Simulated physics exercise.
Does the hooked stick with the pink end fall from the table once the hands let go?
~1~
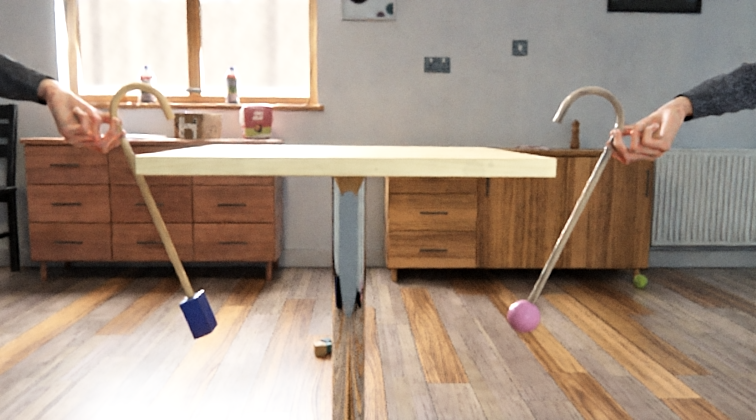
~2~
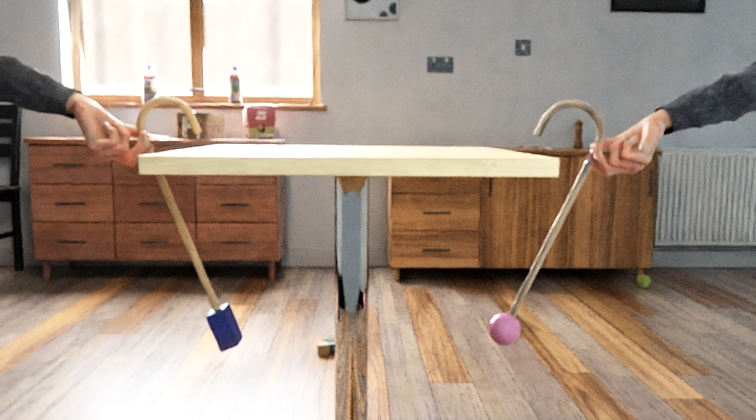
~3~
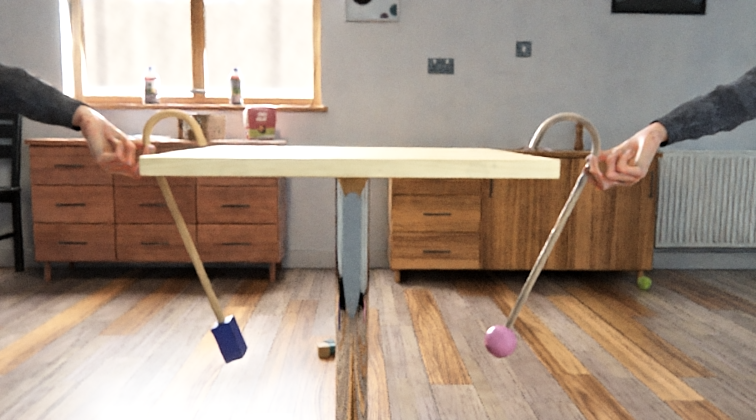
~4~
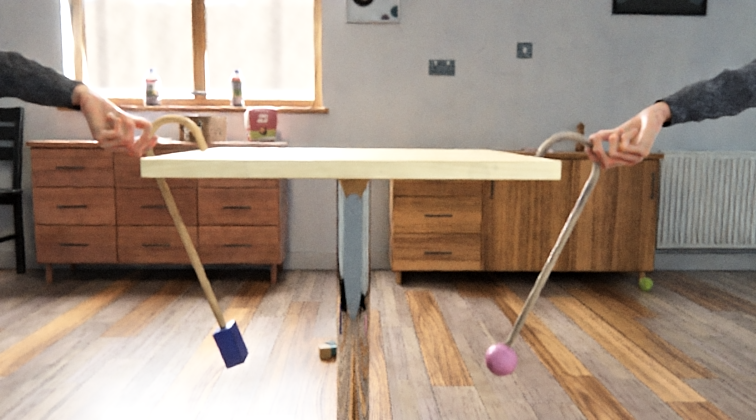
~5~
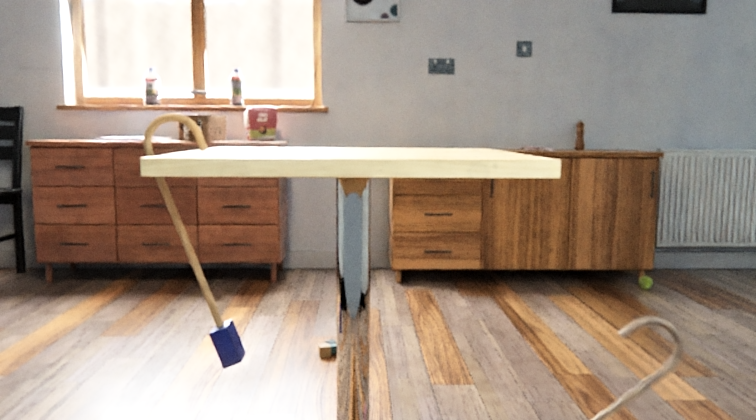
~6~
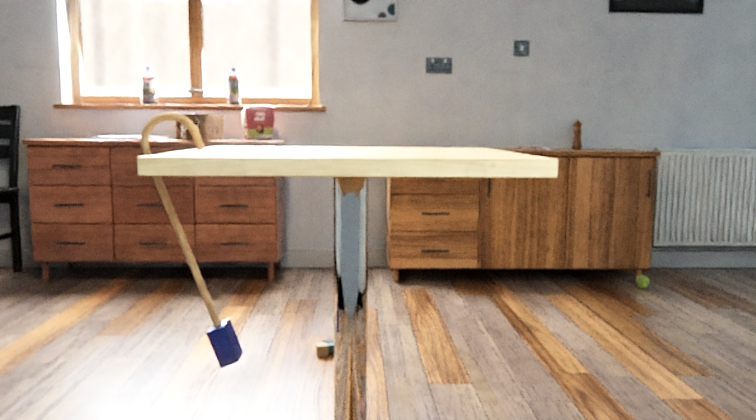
Yes, the pink-ended stick slips off the right end of the table and drops out of view. The blue-ended one stays hanging at the left.
